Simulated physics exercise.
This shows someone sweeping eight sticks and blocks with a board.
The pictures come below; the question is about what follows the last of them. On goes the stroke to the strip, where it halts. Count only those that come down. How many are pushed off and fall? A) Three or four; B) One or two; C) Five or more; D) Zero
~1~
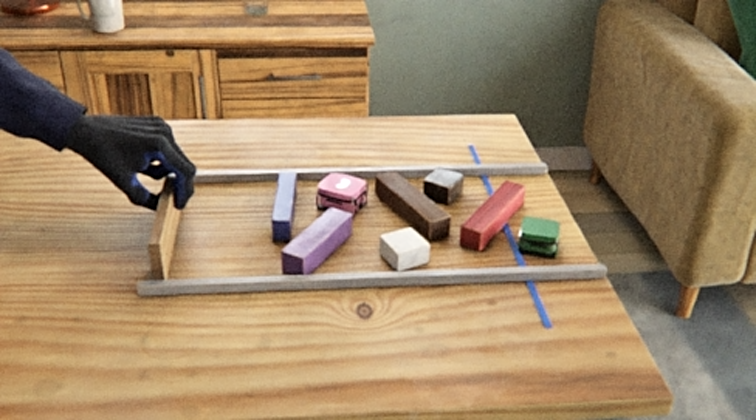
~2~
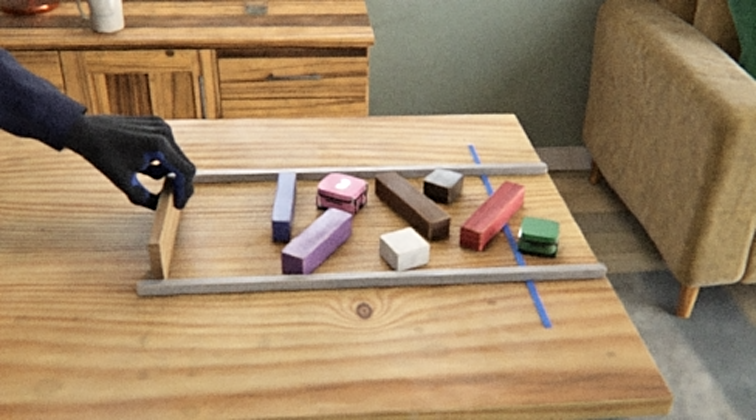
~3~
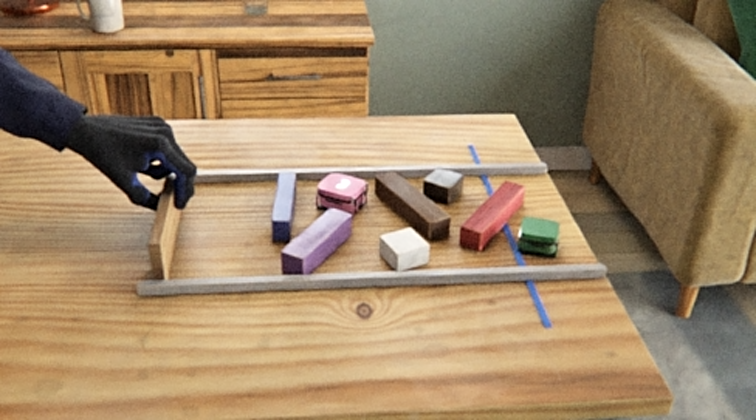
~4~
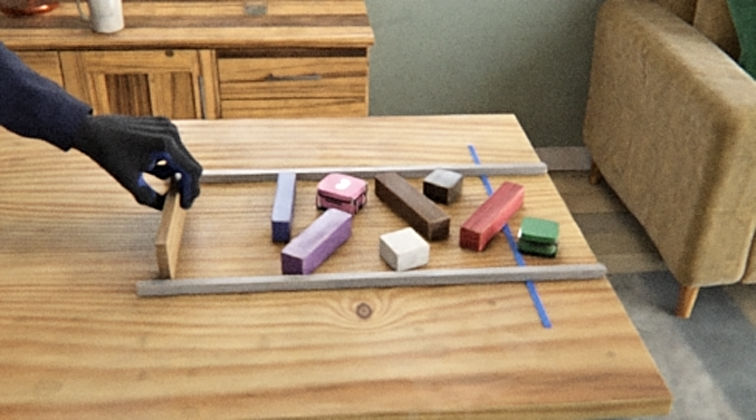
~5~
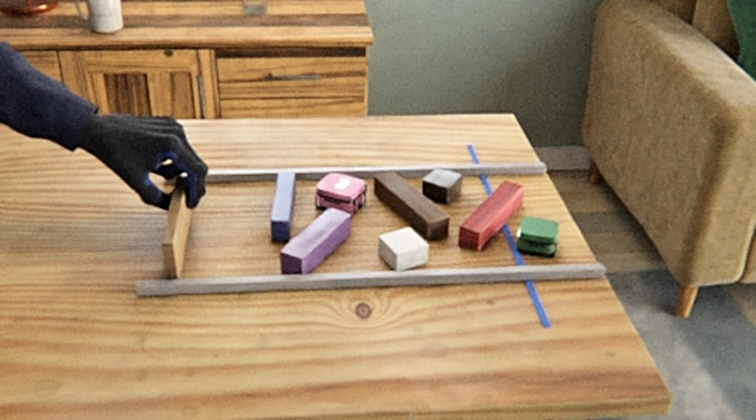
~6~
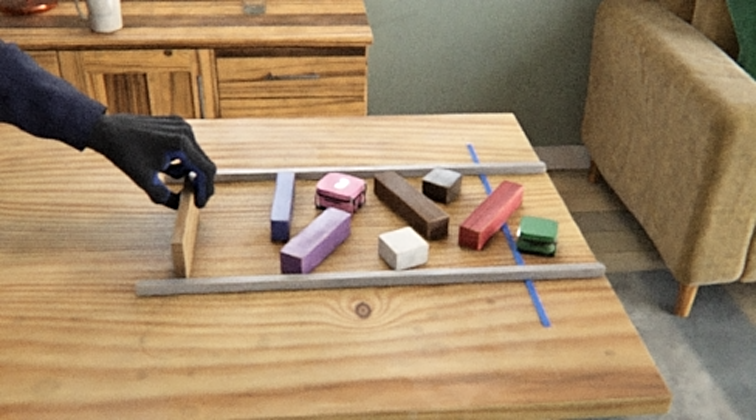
Three or four.
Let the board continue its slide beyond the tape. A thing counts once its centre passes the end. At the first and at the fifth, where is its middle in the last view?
At roughly (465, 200), then roughly (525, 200).
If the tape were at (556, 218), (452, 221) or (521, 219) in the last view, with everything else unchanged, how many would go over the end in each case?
Respectively 7, 0 and 4.
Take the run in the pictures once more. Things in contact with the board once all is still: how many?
2 end up touching it.
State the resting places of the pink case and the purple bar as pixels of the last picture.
I'd put one at around (527, 185) and the other at around (537, 235).
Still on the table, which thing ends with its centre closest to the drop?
Foremost is the brown stick.
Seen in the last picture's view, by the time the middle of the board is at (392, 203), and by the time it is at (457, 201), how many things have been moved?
At the first spot 7, then 8.
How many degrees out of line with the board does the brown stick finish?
Around 20 degrees.
Early on, none off yet; green case at rest near (538, 237); red stick at rest near (492, 213); black block at rest near (442, 185).
A while later, none off yet; green case at rest near (538, 237); red stick travelled a little near (508, 217); black block travelled well along near (501, 183).
Finally, the number that fall off is three or four; lost, black block, red stick and green case.
